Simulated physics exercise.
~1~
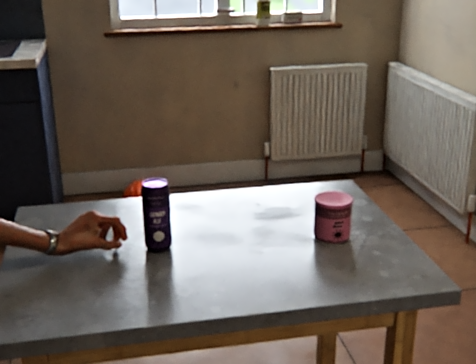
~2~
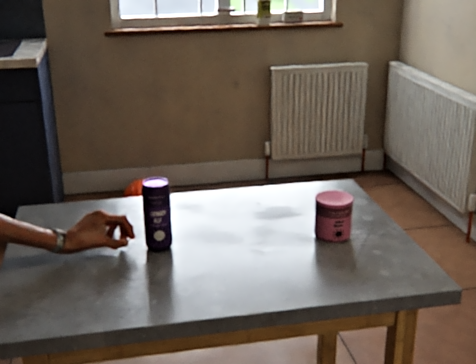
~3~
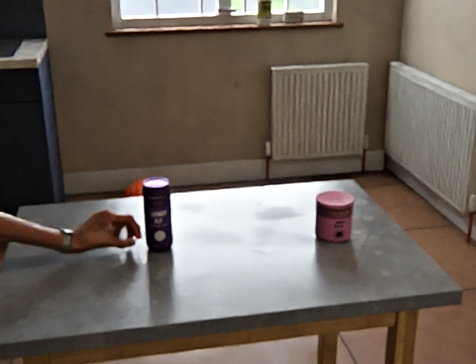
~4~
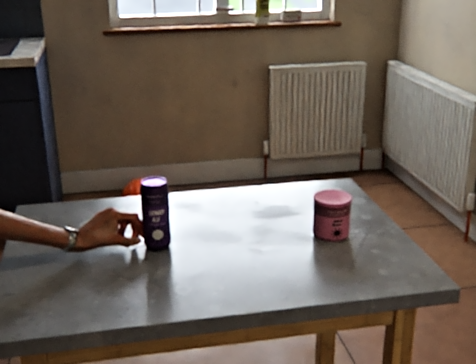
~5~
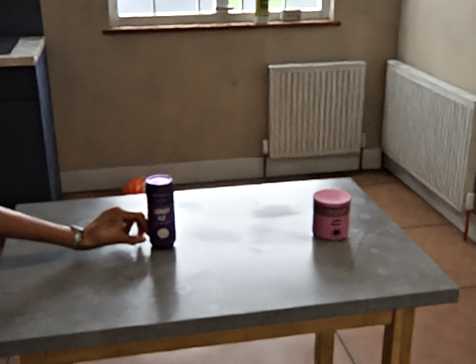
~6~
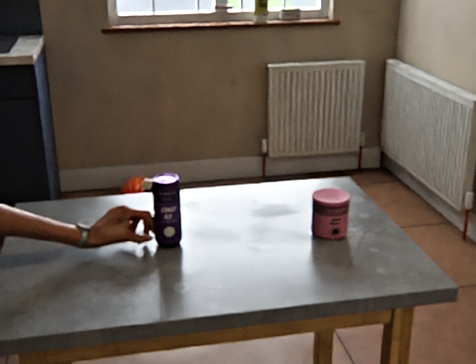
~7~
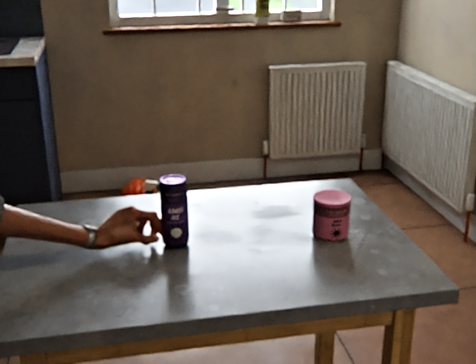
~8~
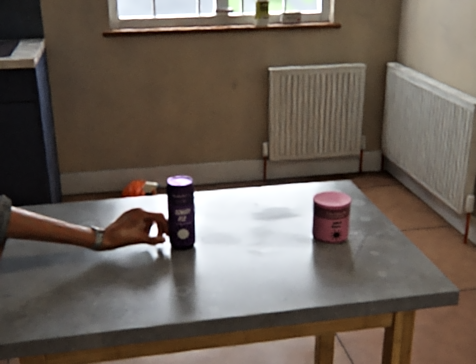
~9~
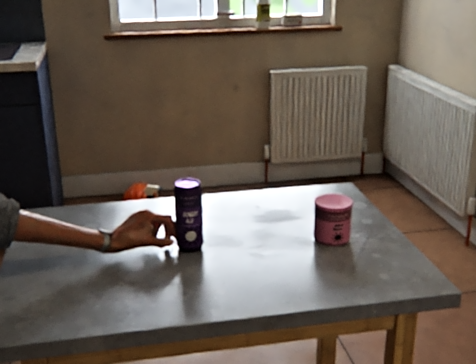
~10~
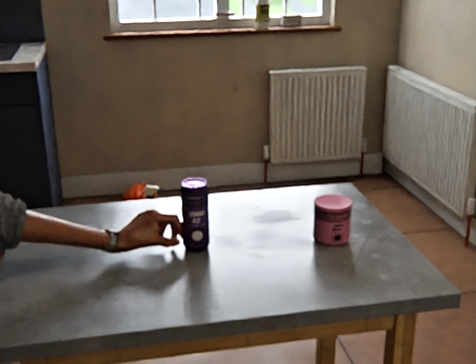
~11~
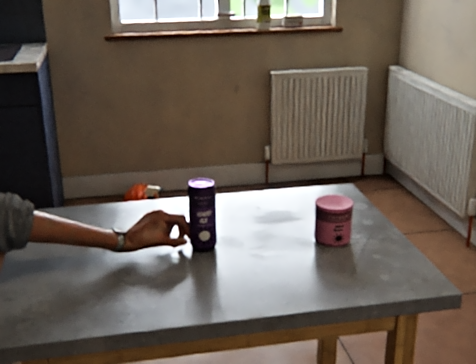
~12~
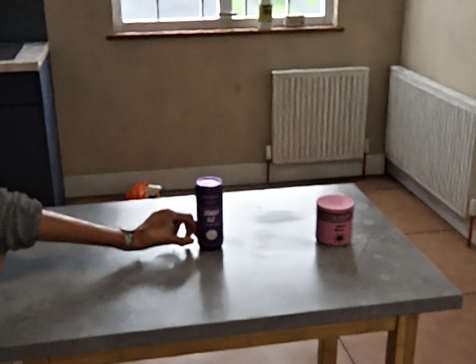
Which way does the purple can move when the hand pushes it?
The purple can slides to the right across the table, towards the pink tin.
